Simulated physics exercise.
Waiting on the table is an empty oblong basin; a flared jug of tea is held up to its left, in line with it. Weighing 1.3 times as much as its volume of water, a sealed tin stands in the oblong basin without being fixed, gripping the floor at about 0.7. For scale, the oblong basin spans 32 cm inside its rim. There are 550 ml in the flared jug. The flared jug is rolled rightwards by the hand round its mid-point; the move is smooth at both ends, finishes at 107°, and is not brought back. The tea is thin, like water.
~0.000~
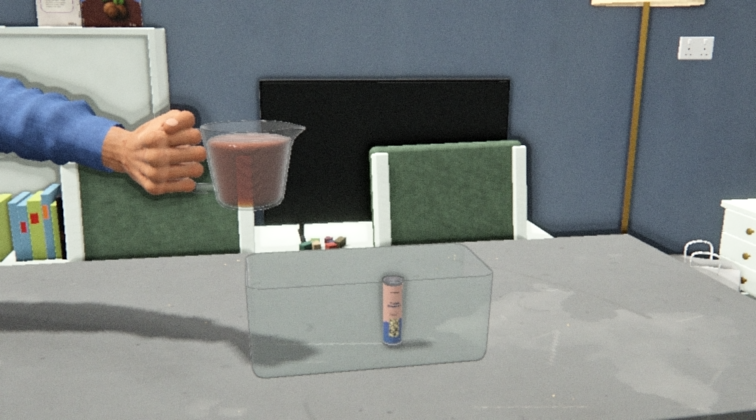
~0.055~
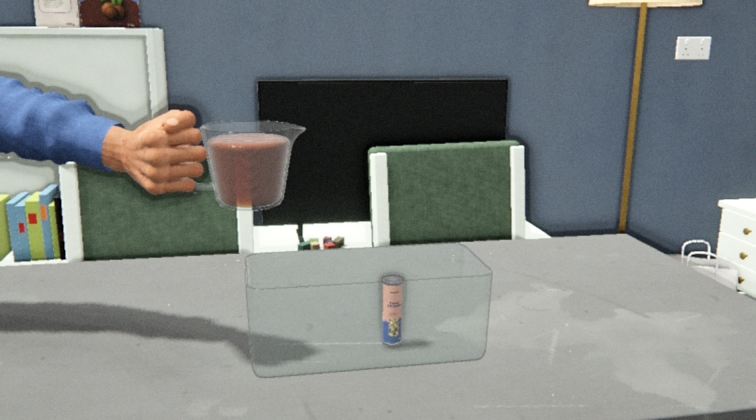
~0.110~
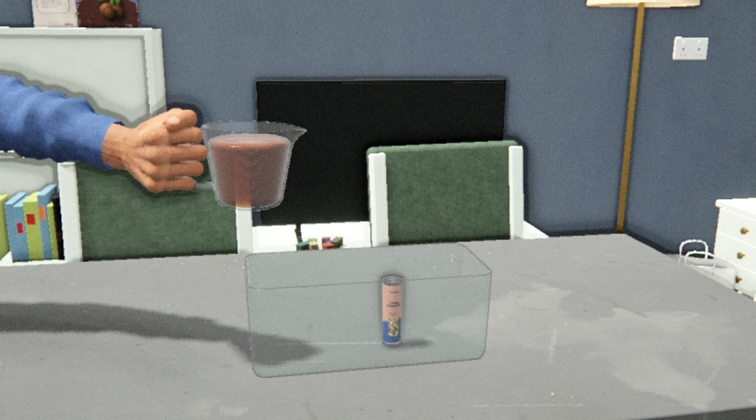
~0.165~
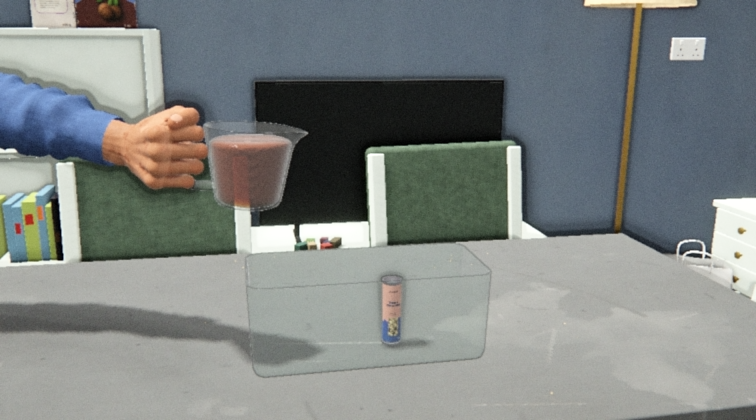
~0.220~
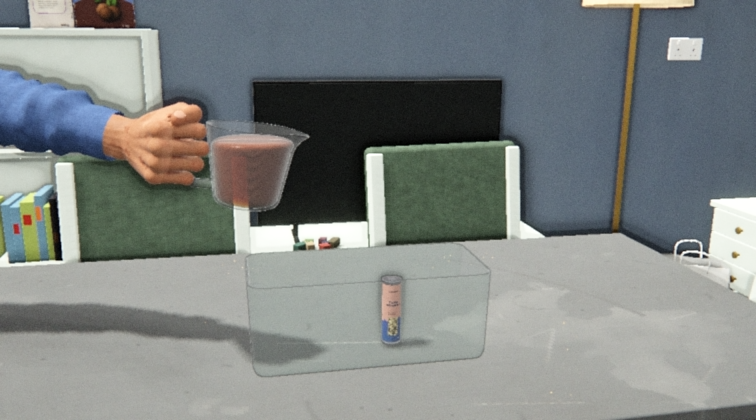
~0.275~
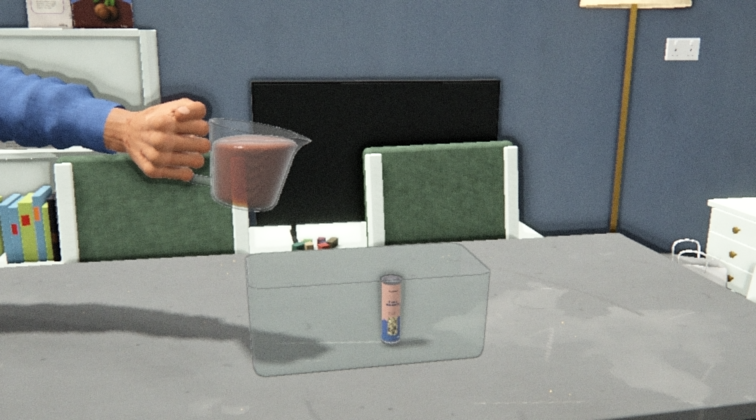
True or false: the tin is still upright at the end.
True.
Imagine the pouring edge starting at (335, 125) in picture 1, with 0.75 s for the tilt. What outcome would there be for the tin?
Then the tin comes down.
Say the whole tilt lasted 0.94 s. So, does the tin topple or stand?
In that case the tin does not tip.
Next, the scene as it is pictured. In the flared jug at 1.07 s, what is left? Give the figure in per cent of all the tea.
Around 12 in a hundred is still there.
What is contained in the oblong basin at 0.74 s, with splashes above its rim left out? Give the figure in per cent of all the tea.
Estimate - around 10 in a hundred parts.
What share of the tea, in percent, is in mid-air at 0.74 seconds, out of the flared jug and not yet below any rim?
Estimate: Some 22 % of the total.
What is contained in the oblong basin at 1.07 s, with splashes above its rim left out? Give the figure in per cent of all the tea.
Some 76 percent.
After 0.74 s the tilt is 64° and 68 per cent is still to pour; the tin stands where it began.
After 1.07 s the tilt is 99° and 12 per cent is still to pour; the tin stands where it began.
After 1.43 s the tilt is 107° and 0 per cent is still to pour; the tin stands where it began.
After 1.81 s the tilt is 107° and 0 per cent is still to pour; the tin stands where it began.
In the end the tin stands where it began.
